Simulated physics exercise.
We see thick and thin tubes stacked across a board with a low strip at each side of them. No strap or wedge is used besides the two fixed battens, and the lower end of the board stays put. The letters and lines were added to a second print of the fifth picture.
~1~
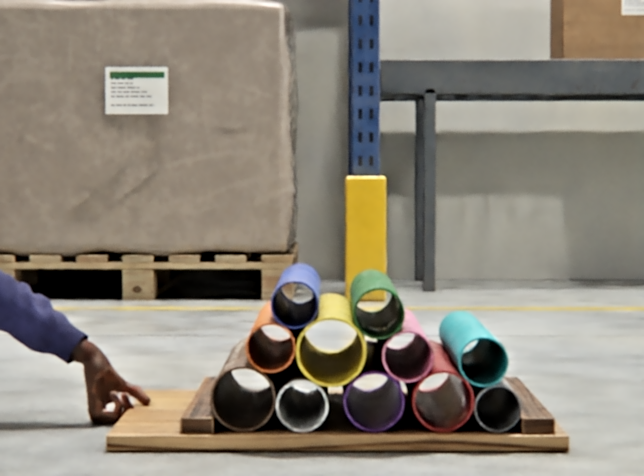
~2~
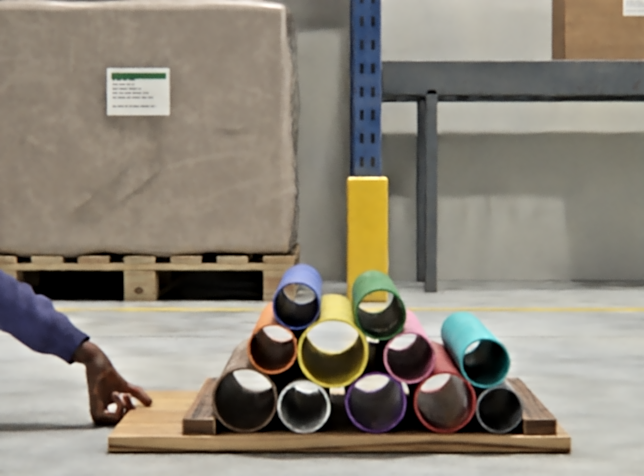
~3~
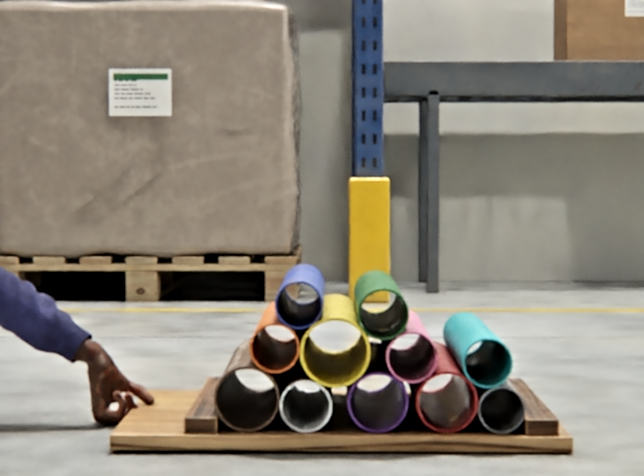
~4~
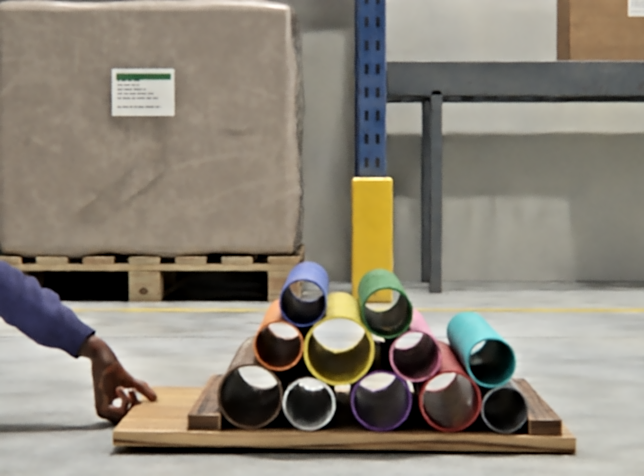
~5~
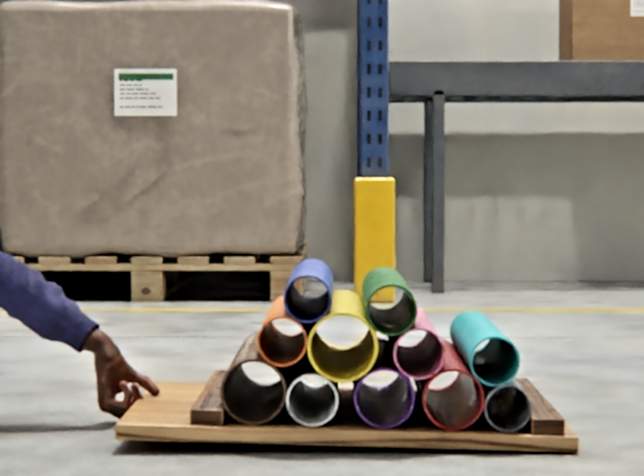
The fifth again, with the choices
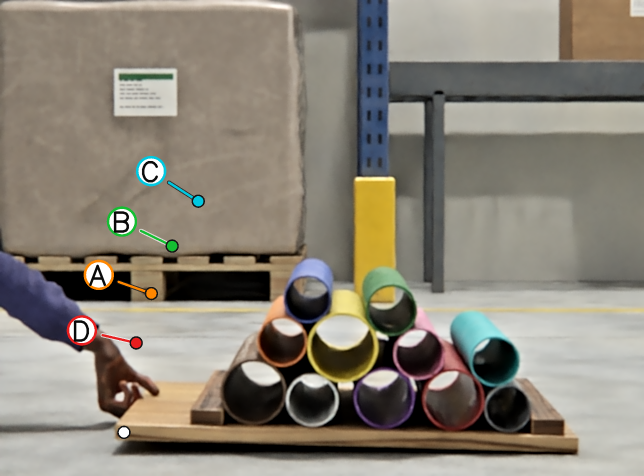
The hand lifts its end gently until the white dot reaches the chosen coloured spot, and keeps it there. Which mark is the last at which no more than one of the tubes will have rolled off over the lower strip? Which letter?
The highest mark that will do is A.
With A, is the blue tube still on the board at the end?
Yes, with A.
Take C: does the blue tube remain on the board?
No.
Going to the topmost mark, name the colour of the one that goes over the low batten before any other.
It is the turquoise one.
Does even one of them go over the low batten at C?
Yes, at C.
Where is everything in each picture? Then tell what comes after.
In the first frame, purple tube (374, 402); red tube (443, 401); grey tube (498, 409).
In the second frame, grey tube (500, 409); turquoise tube (485, 363).
In the third frame, board (341, 411); brown tube (247, 399); orange tube (275, 348).
In the fourth frame, board (344, 408); brown tube (250, 396); white tube (309, 404).
In the fifth frame, board (346, 406); brown tube (254, 392); white tube (312, 400).
On the copy, A at (152, 294); B at (172, 246); C at (198, 202); D at (136, 343); the white dot at (124, 432).
On A. First, board at 14°.
Then, board at 20°.
Finally, board at 20°, one over the low batten (turquoise).
By contrast, B six over the low batten; C six over the low batten; D none over the low batten.
